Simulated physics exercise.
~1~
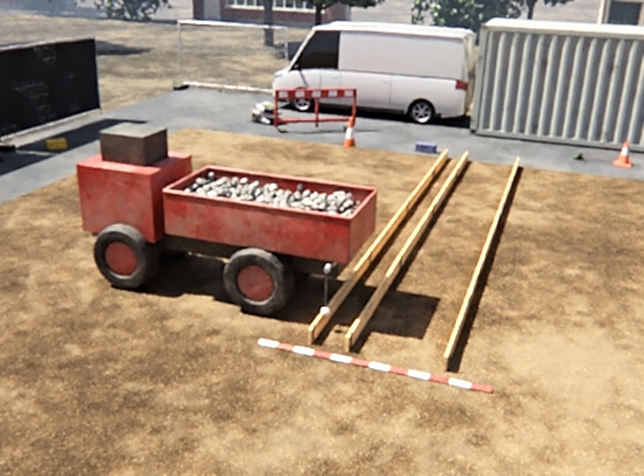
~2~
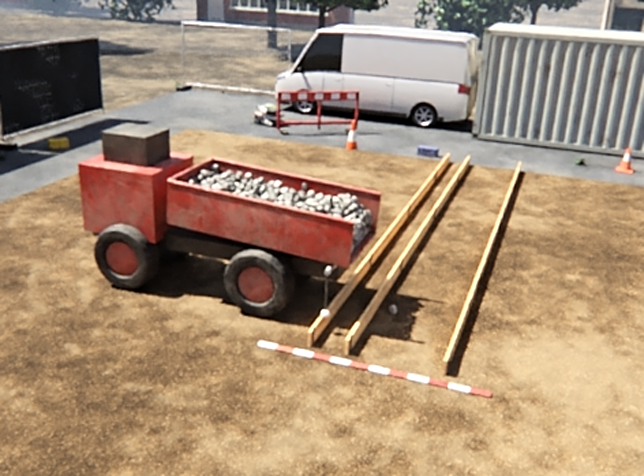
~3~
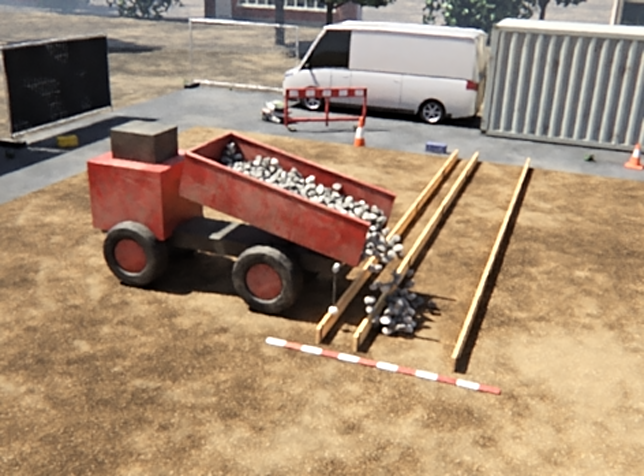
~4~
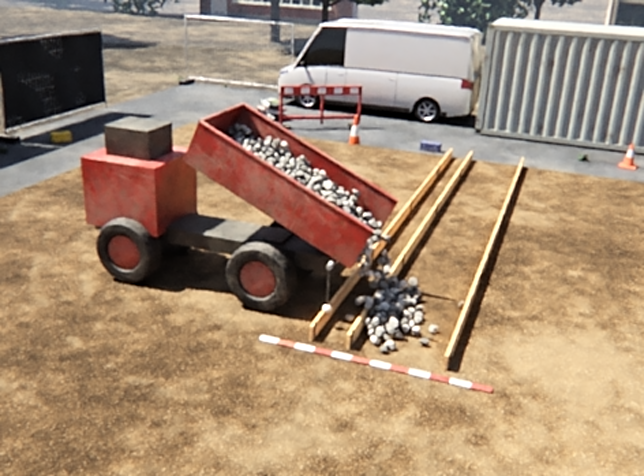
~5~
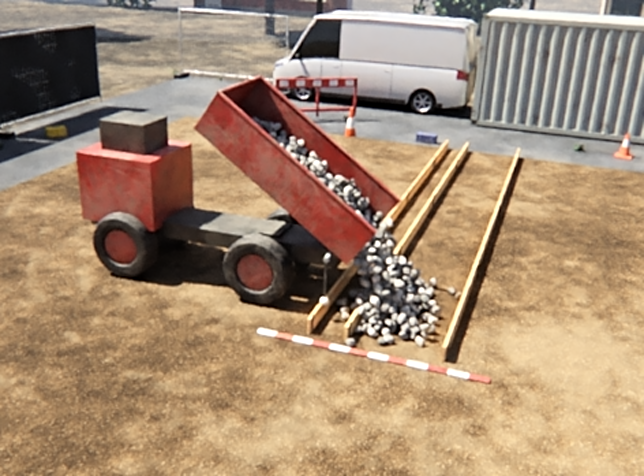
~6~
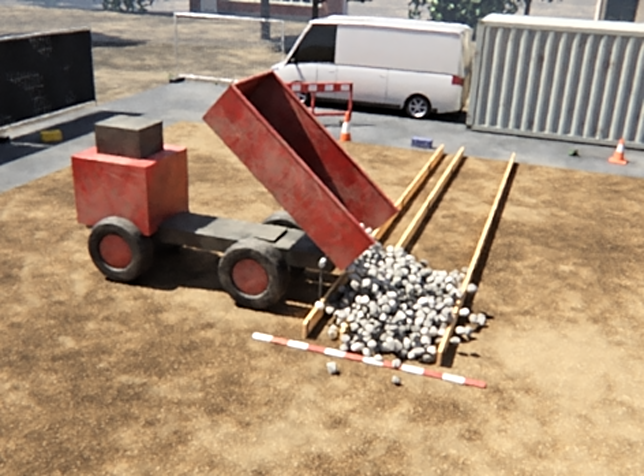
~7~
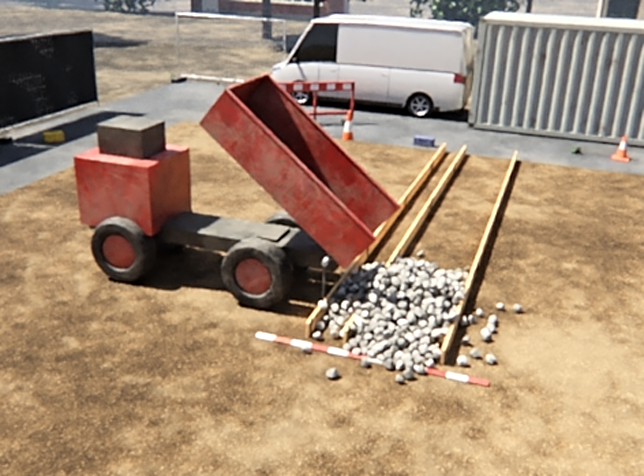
On a dirt yard near a parked white van, a red tipper truck raised its bed and poured grey stones over wooden boards on the ground, until the bed was empty and the stones lay heaped mostly between the boards, a few scattered beyond.
